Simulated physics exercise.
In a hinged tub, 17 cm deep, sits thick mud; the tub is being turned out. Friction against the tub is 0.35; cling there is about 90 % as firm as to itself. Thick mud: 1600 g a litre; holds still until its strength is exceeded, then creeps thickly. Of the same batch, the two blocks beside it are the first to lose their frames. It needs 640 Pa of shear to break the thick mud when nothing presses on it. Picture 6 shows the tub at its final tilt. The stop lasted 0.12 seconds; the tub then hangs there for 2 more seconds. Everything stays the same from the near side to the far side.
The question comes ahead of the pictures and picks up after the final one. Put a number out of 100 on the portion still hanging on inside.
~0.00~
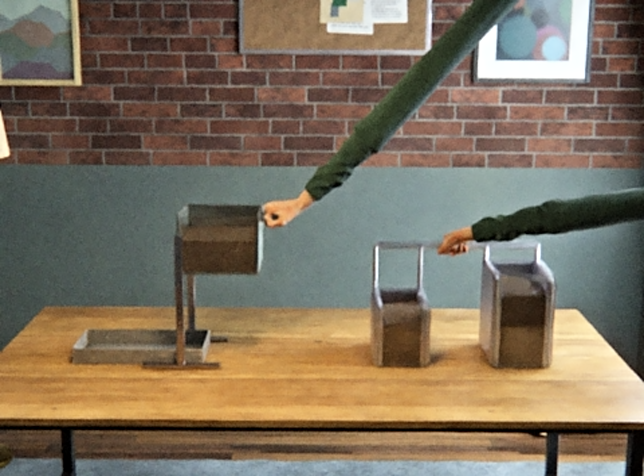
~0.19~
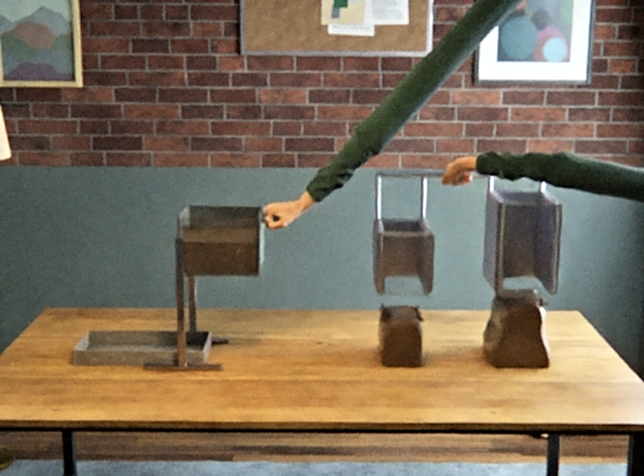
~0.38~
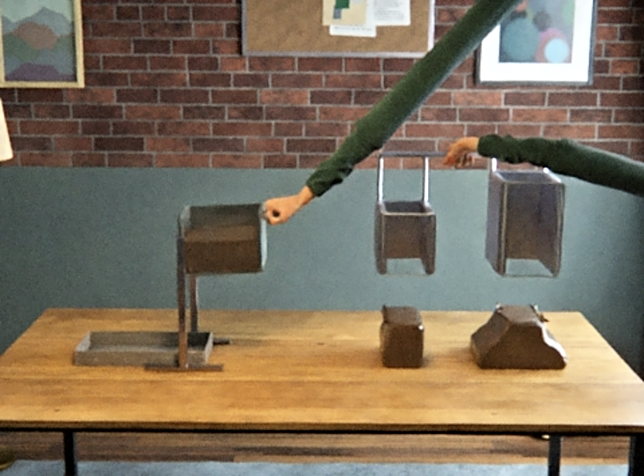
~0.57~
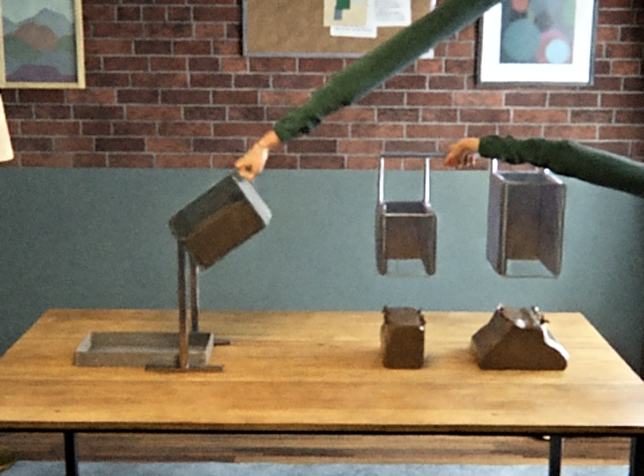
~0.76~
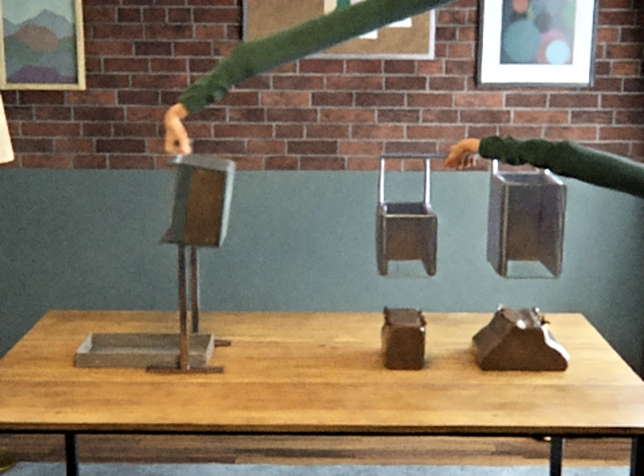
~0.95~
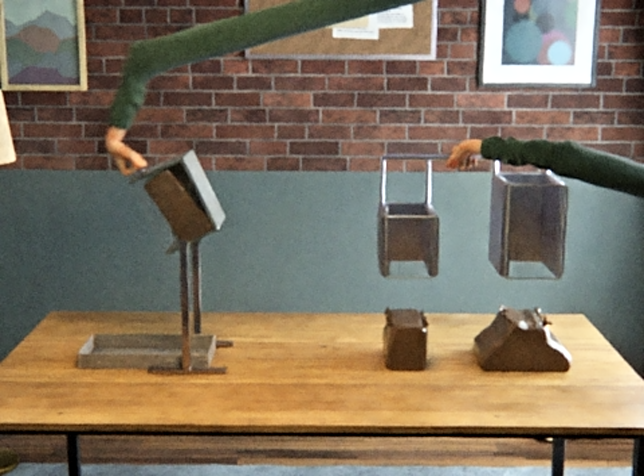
Roughly 0 percent of it hangs on.
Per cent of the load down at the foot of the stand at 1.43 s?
100 %.
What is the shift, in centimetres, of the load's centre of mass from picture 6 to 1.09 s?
About 11 cm.
By 1.09 s, the tub is at 115 degrees and holds 50 %.
By 1.26 s, the tub is at 115 degrees and holds 0 %.
By 1.43 s, the tub is at 115 degrees and holds 0 %.
By 1.60 s, the tub is at 115 degrees and holds 0 %.
By 2.95 s, at the end, the tub is at 115 degrees and holds 0 %.
